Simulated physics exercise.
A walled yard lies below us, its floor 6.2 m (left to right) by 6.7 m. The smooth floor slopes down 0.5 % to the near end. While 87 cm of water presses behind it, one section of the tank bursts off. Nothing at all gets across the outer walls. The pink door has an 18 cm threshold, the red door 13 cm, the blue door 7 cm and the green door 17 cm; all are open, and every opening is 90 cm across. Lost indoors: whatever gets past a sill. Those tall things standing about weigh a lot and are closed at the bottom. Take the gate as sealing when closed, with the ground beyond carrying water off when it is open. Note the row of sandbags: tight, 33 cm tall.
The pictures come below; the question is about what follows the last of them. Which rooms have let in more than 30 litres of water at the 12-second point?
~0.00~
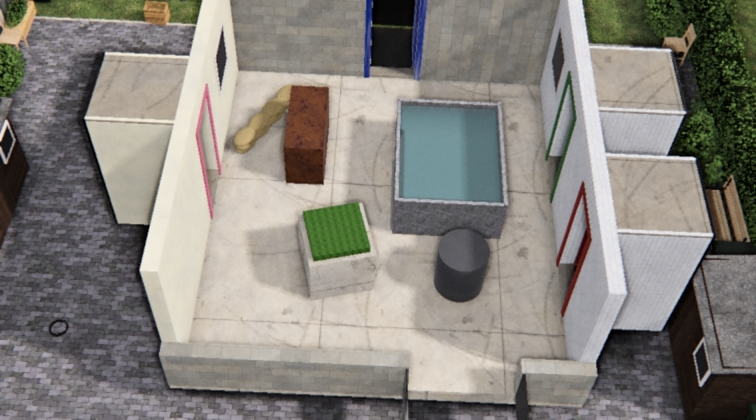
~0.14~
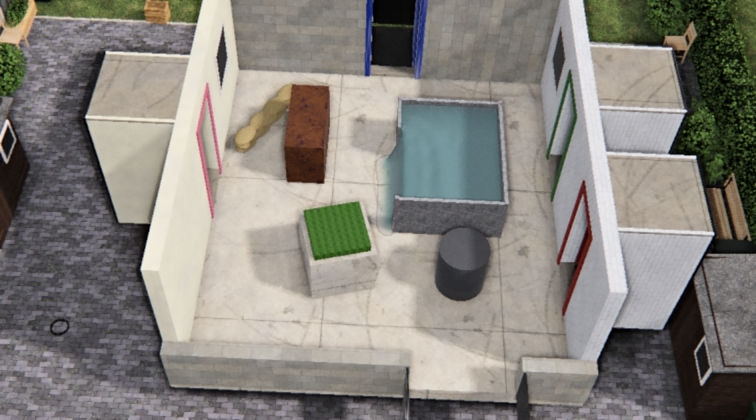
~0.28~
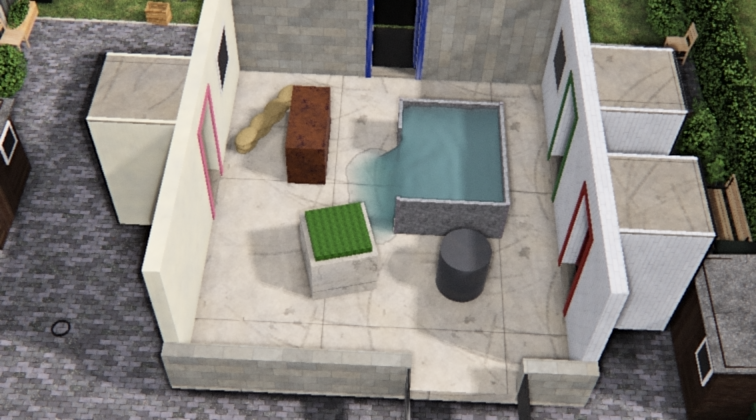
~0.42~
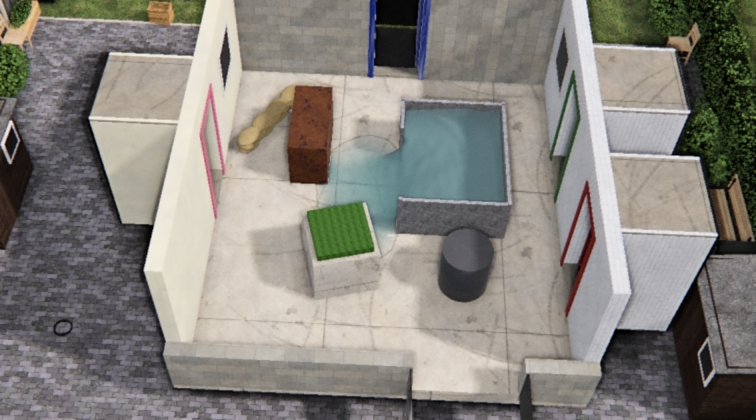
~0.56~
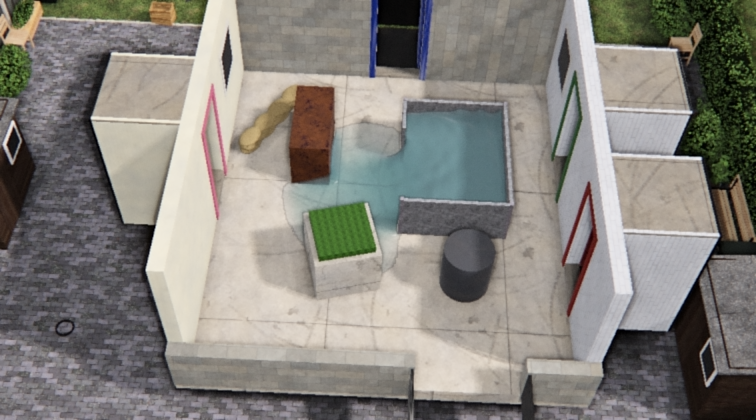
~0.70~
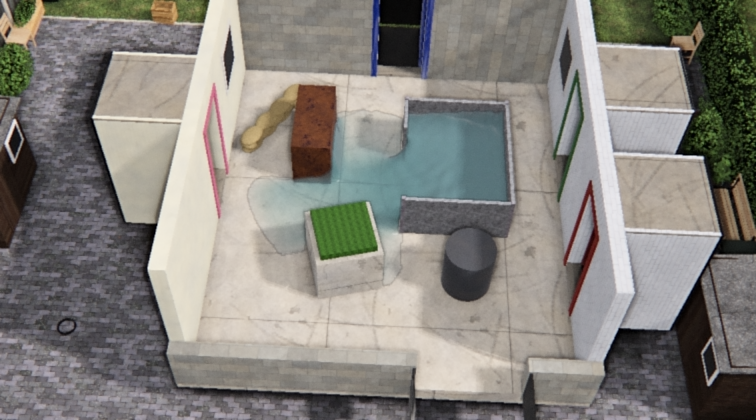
The room behind the pink door is above 30 litres; the room behind the red door is at or below 30 litres; the room behind the blue door is above 30 litres; the room behind the green door is at or below 30 litres.
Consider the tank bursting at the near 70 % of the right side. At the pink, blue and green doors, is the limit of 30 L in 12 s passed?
Then pink would come out on the low side, blue on the low side and green on the high side.
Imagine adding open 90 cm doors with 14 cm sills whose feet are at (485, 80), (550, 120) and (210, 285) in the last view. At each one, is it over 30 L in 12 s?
In turn: Under, below, past it.
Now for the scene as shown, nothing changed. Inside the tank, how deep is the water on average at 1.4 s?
Mean depth: About 46 cm.
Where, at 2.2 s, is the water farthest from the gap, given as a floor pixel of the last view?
About (193, 364) in the last view.
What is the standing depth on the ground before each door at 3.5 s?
Centimetres: Pink 25 / red 0 / blue 14 / green 0.
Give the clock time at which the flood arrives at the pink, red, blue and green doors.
Arrival times: Pink 0.8 seconds, red 5.0 seconds, blue 1.5 seconds, green 4.5 seconds.
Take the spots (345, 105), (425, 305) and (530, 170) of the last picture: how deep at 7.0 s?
First spot near 8 cm, second near 9 cm, third near 4 cm.
After 1.4 s water covers 30 % of the floor and is deepest (52 cm) near (344, 178); pink door 29 cm at the sill, 60 L in, red door not reached, blue door not reached, green door not reached.
After 2.2 s water covers 50 % of the floor and is deepest (48 cm) near (193, 364); pink door 36 cm at the sill, 144 L in, red door not reached, blue door 19 cm at the sill, 22 L in, green door not reached.
After 3.5 s water covers 70 % of the floor and is deepest (32 cm) near (195, 354); pink door 25 cm at the sill, 230 L in, red door not reached, blue door 14 cm at the sill, 78 L in, green door not reached.
After 7.0 s water covers 95 % of the floor and is deepest (17 cm) near (577, 383); pink door 12 cm at the sill, 250 L in, red door 10 cm at the sill, 0 L in, blue door 5 cm at the sill, 116 L in, green door 4 cm at the sill, 0 L in.
After 12.0 s water covers 95 % of the floor and is deepest (14 cm) near (565, 382); pink door 6 cm at the sill, 250 L in, red door 10 cm at the sill, 0 L in, blue door 6 cm at the sill, 116 L in, green door 13 cm at the sill, 0 L in.
